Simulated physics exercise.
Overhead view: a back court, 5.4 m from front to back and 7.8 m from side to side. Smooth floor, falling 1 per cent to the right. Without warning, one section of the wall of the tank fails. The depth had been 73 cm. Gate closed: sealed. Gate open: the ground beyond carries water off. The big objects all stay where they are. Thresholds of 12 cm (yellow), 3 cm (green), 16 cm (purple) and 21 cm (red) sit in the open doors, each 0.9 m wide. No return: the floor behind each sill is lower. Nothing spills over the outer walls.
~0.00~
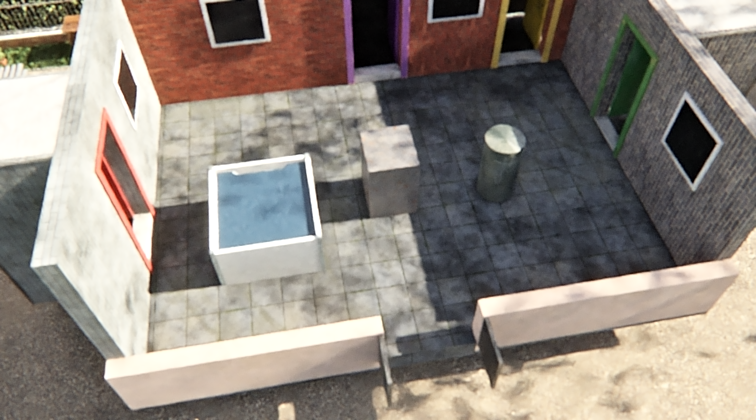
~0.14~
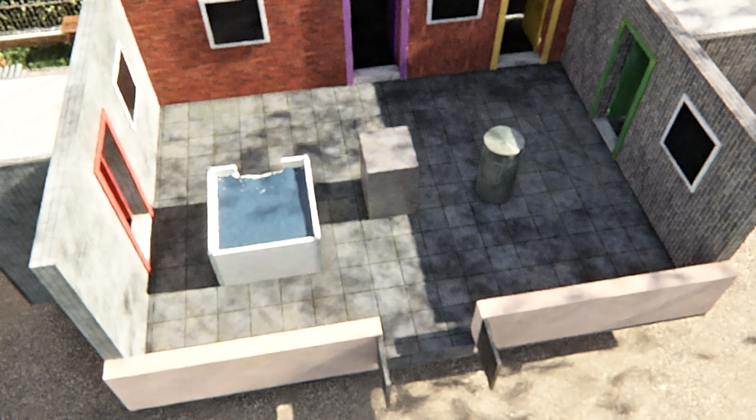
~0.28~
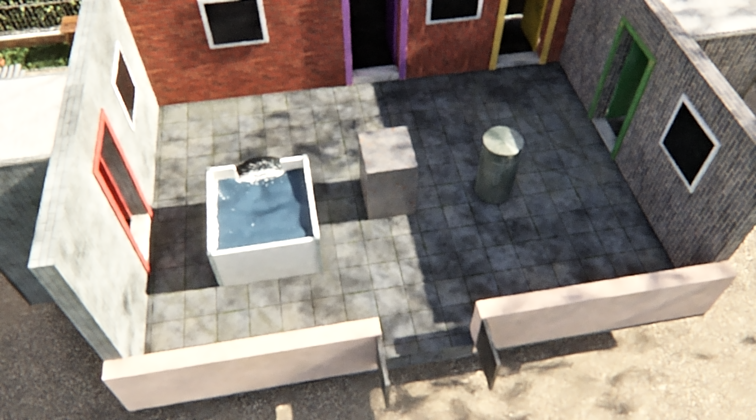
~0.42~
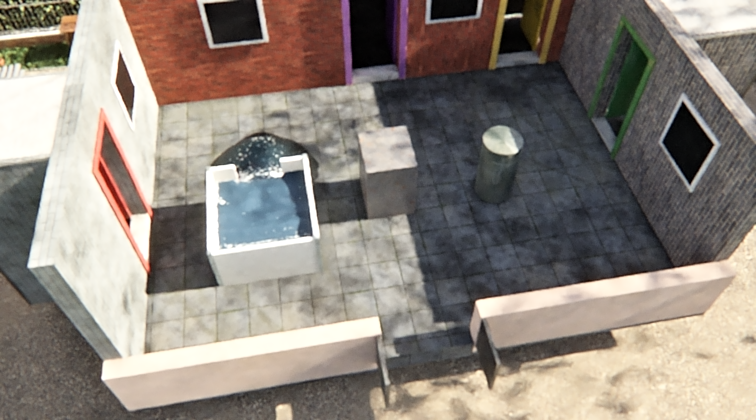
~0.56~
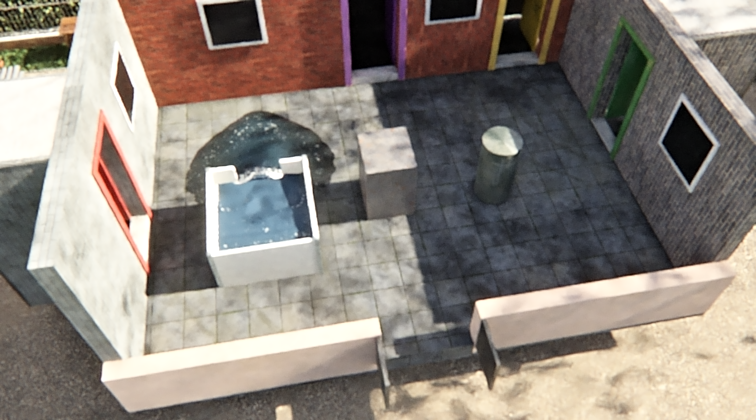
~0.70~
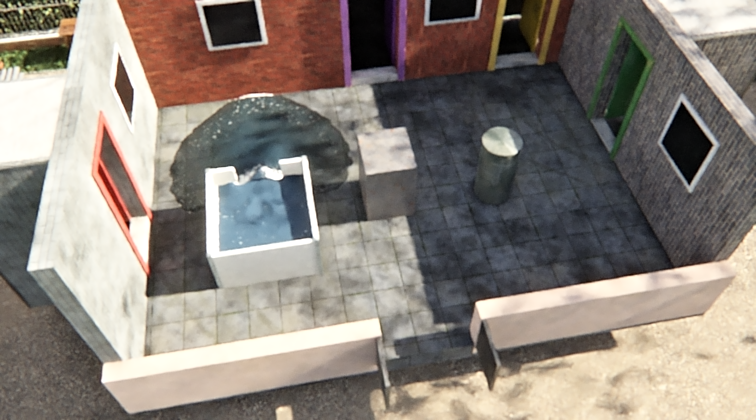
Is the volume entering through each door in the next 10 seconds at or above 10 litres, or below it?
As I see it, at the yellow door the inflow will be within bounds; at the green door the inflow will be out of bounds; at the purple door the inflow will be within bounds; at the red door the inflow will be within bounds.
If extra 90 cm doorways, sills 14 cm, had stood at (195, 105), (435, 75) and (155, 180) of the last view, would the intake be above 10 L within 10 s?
In sequence the answers are more than that, less than that and less than that.
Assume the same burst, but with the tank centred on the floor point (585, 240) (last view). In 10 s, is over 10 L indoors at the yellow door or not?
Then yellow overshoots.
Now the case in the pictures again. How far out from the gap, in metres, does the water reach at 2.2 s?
I'd say close to 4.8 m.
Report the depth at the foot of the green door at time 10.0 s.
About 7.0 cm.
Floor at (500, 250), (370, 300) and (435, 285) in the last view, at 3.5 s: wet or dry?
The first point is not yet hit, the second is not yet hit and the third is not yet hit.
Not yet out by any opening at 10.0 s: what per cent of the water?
Remaining: Roughly 96 %.
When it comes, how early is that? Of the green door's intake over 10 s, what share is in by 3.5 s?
Share: ~ 0 %.
After 1.4 s water covers 20 % of the floor and is deepest (36 cm) near (158, 114); yellow door not reached, green door not reached, purple door 6 cm at the sill, 0 L in, red door not reached.
After 2.2 s water covers 25 % of the floor and is deepest (27 cm) near (198, 110); yellow door not reached, green door not reached, purple door 12 cm at the sill, 0 L in, red door not reached.
After 3.5 s water covers 40 % of the floor and is deepest (18 cm) near (247, 104); yellow door 3 cm at the sill, 0 L in, green door not reached, purple door 7 cm at the sill, 0 L in, red door 4 cm at the sill, 0 L in.
After 6.0 s water covers 65 % of the floor and is deepest (13 cm) near (565, 92); yellow door 6 cm at the sill, 0 L in, green door 8 cm at the sill, 15 L in, purple door 5 cm at the sill, 0 L in, red door 3 cm at the sill, 0 L in.
After 10.0 s water covers 85 % of the floor and is deepest (9 cm) near (678, 294); yellow door 7 cm at the sill, 0 L in, green door 7 cm at the sill, 61 L in, purple door 4 cm at the sill, 0 L in, red door 3 cm at the sill, 0 L in.
